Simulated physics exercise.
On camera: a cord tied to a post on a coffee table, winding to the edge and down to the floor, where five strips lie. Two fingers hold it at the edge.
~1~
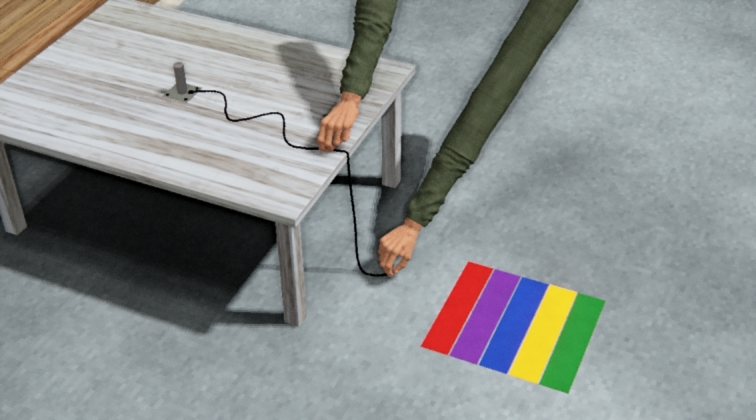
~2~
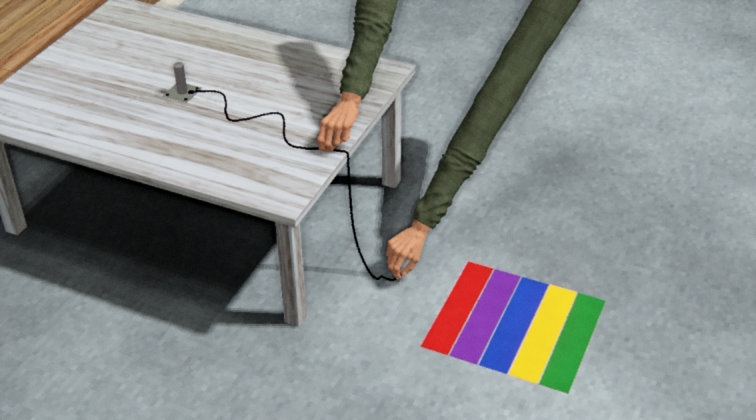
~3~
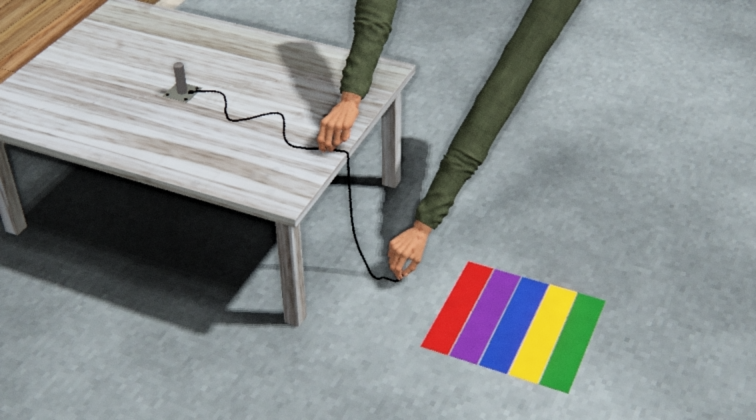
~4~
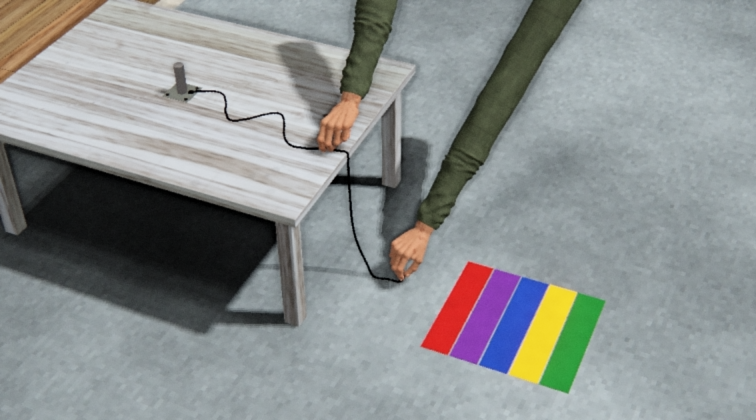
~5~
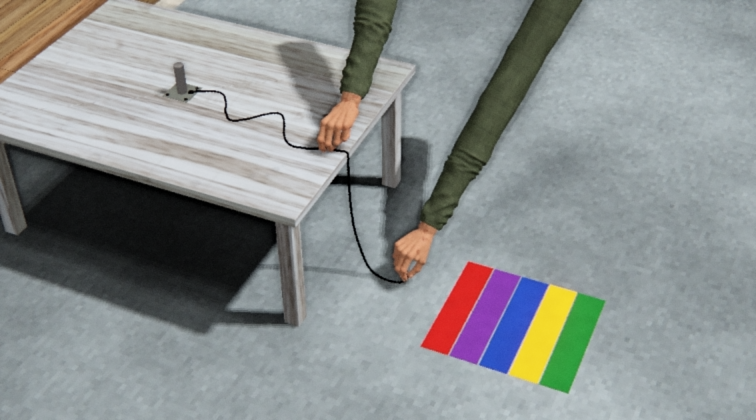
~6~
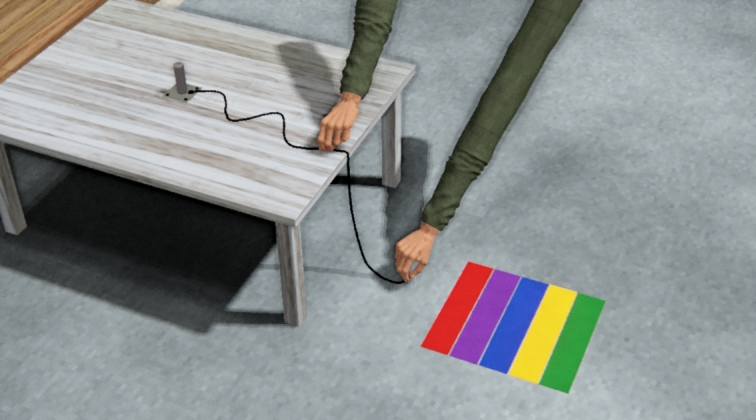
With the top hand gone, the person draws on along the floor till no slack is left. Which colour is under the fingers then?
Over yellow.
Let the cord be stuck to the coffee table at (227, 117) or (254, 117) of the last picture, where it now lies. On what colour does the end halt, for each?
In that order: Blue; blue.
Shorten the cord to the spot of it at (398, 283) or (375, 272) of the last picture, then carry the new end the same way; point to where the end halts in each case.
In that order: (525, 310) and (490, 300).
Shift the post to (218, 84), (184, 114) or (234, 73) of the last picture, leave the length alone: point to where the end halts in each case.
About (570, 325), (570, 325) and (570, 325).
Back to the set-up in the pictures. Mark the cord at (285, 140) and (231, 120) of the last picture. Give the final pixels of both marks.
At (340, 146), then (258, 117).
Early on, end near (495, 303); over purple.
Midway, end near (528, 313); over blue.
At the end of the slack, end near (546, 318); over yellow. The end stops over the yellow strip.
